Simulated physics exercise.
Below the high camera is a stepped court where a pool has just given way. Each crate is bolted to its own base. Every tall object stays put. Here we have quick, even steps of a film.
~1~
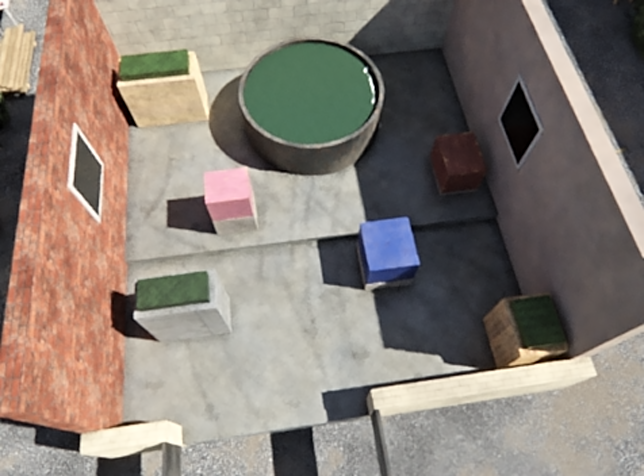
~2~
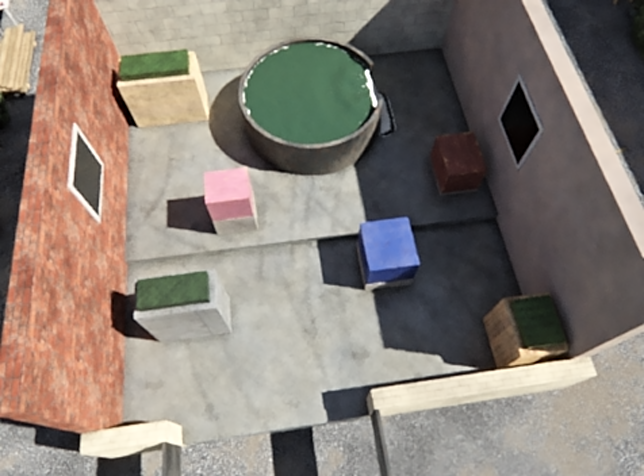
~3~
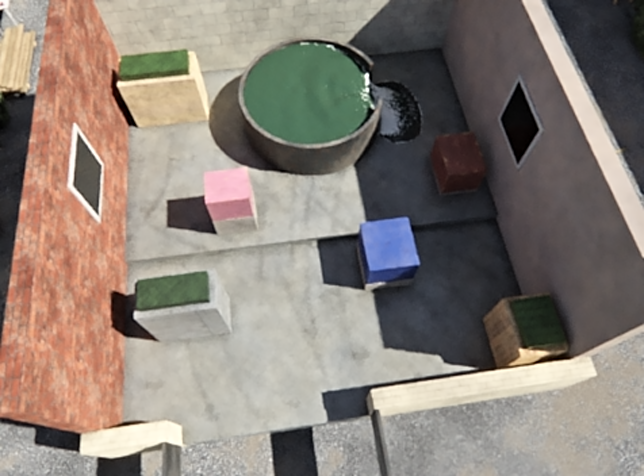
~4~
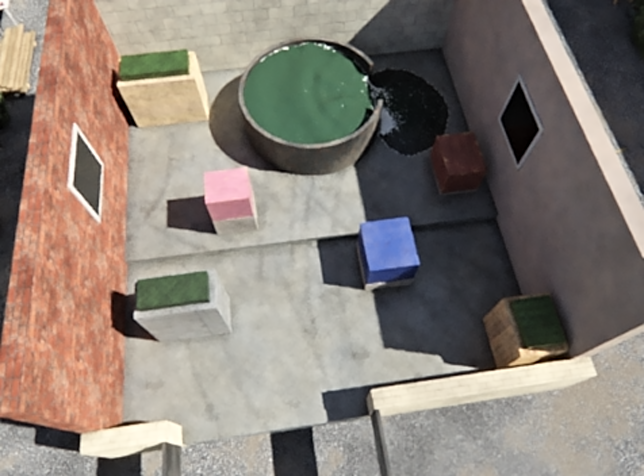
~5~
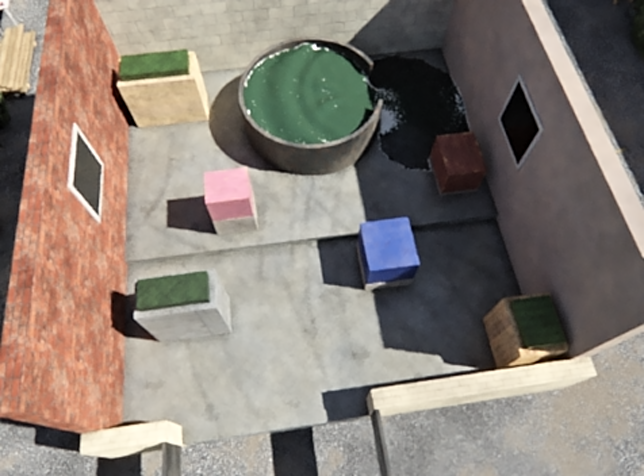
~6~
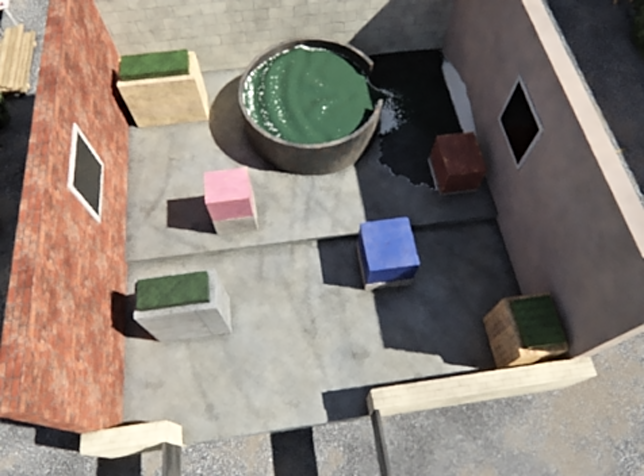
Water burst from a gap in the right side of the round green pool and spread across the shaded paving, reaching around the dark red block and over to the right wall as the pool's surface rippled.
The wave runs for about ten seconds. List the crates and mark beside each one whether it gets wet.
Blue crate - stays dry; red crate - gets wet; pink crate - stays dry.
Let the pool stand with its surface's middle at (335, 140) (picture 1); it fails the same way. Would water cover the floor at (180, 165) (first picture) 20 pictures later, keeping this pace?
By then that patch is left unwetted.
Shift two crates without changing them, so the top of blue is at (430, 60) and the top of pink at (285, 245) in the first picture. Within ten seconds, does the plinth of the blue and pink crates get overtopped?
I'd bet the blue one is inundated and the pink one stays clear.
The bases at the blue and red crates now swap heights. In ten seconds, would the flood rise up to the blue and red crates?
Blue is reached, red is reached.
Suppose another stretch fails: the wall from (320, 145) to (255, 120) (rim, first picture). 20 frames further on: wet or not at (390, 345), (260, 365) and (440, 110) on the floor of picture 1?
Soaked, soaked, untouched.
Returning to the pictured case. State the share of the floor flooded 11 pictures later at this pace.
About 25 %.
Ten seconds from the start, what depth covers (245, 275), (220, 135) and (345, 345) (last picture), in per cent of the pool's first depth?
The three come to some 10, 6 and 6 per cent respectively.
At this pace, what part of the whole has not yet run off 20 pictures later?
Roughly 100 out of every hundred parts.
A moment on, water covers 15 % of the floor; the blue crate not reached, the red crate water round its plinth, the pink crate not reached.
Next, water covers 25 % of the floor; the blue crate not reached, the red crate water round its plinth, the pink crate not reached.
Then, water covers 45 % of the floor; the blue crate water round its plinth, the red crate water round its plinth, the pink crate not reached.
Later, water covers 85 % of the floor; the blue crate water round its plinth, the red crate water round its plinth, the pink crate water round its plinth.
In the end, water covers 95 % of the floor; the blue crate stayed above the water, the red crate was topped, the pink crate stayed above the water.
